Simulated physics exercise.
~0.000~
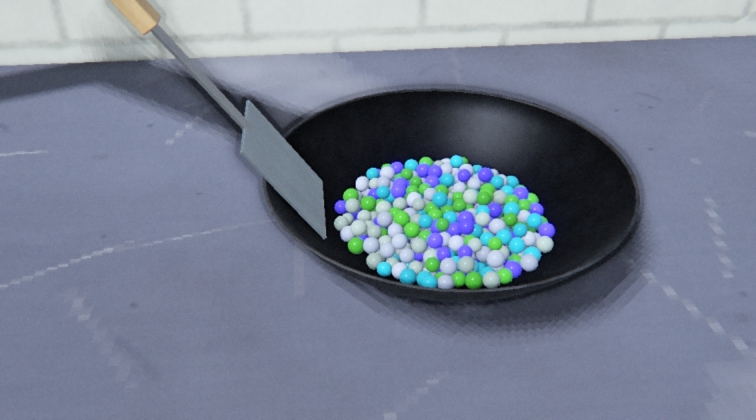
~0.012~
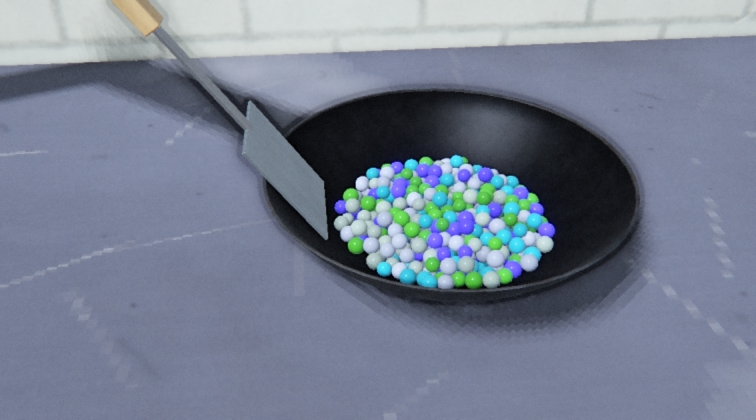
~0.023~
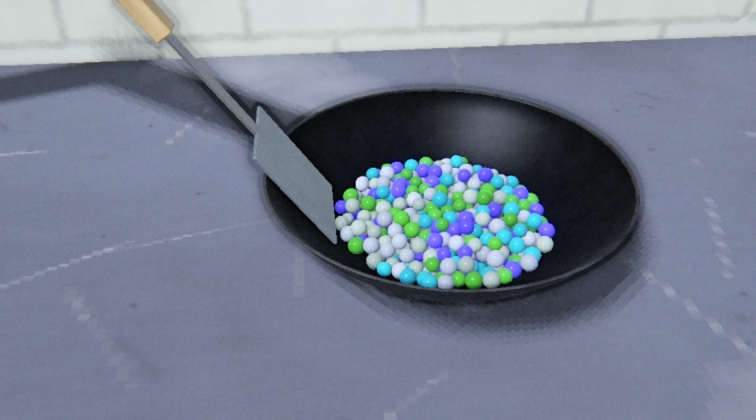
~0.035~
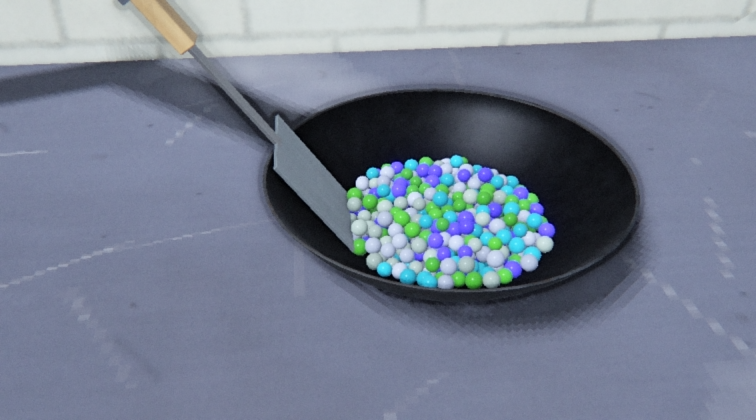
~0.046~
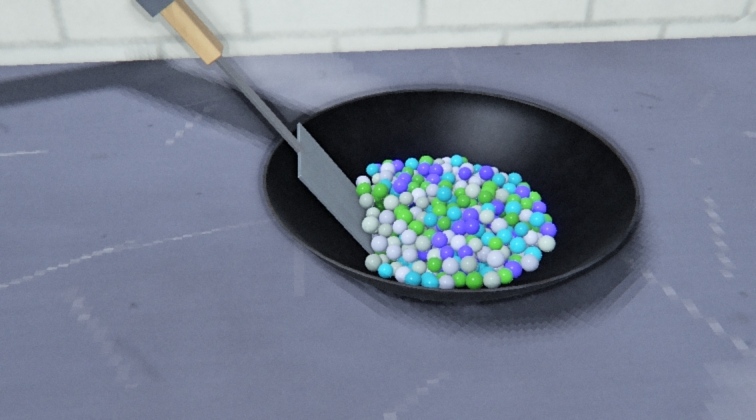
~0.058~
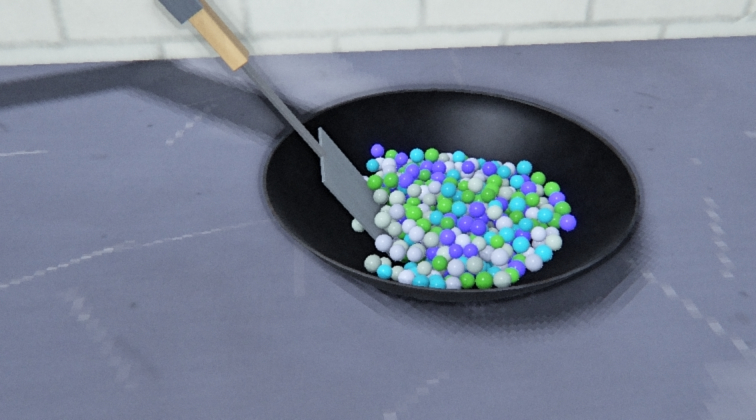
Metal paddle with a wooden handle sliding rightward into a black wok, nudging the edge of a heap of colourful round sweets.
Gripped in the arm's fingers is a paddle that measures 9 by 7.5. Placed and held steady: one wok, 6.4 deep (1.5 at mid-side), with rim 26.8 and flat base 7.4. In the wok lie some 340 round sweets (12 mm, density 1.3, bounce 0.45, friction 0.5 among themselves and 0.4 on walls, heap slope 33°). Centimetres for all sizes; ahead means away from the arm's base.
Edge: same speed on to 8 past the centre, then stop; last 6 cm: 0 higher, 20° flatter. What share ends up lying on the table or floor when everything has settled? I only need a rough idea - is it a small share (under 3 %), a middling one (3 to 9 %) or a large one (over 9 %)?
A large one, over 9 %.
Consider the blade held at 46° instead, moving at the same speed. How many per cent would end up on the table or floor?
Roughly 30 per cent.
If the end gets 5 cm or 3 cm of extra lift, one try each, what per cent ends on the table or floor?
Estimates, in order: 30 % then 35 %.
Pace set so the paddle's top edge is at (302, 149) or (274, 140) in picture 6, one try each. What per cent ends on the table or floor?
Respectively, around 25 and 5 per cent.
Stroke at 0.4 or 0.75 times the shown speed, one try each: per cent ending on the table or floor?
Around 5 per cent and around 25 per cent.
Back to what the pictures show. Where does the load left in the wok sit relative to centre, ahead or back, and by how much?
I'd put it at roughly 4.5 cm toward the front.
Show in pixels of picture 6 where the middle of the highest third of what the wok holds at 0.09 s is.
At about (490, 193).
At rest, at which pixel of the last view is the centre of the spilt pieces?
Centre of the spill: Approx. (732, 203).
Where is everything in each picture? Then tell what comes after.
In the first frame, the paddle top edge at (245, 124), sloping 56°; upper third of the load around (445, 208), from x 340 to 545, top at y 160; 337 in the wok.
In the second frame, the paddle top edge at (246, 125), sloping 56°; upper third of the load around (445, 208), from x 340 to 545, top at y 160.
In the third frame, the paddle top edge at (256, 131), sloping 56°; upper third of the load around (445, 208), from x 340 to 545, top at y 160.
In the fourth frame, the paddle top edge at (276, 140), sloping 56°; upper third of the load around (445, 207), from x 350 to 545, top at y 160.
In the fifth frame, the paddle top edge at (299, 148), sloping 56°; upper third of the load around (448, 204), from x 350 to 550, top at y 160.
In the sixth frame, the paddle top edge at (321, 153), sloping 56°; upper third of the load around (455, 200), from x 355 to 570, top at y 150; 337 in the wok.
After 0.09 s, sloping 56°, highest piece 6 above the table; 337 in the wok.
After 0.11 s, sloping 51°, highest piece 8 above the table; 331 in the wok, 6 on the blade or in flight.
After 0.33 s, sloping 36°, highest piece 11 above the table; 224 in the wok, 49 on the table or floor, 64 on the blade or in flight.
After 1.38 s, sloping 36°, highest piece 7 above the table; 224 in the wok, 113 on the table or floor.
In the end, 224 in the wok, 113 on the table or floor. That is 34 % on the table or floor.
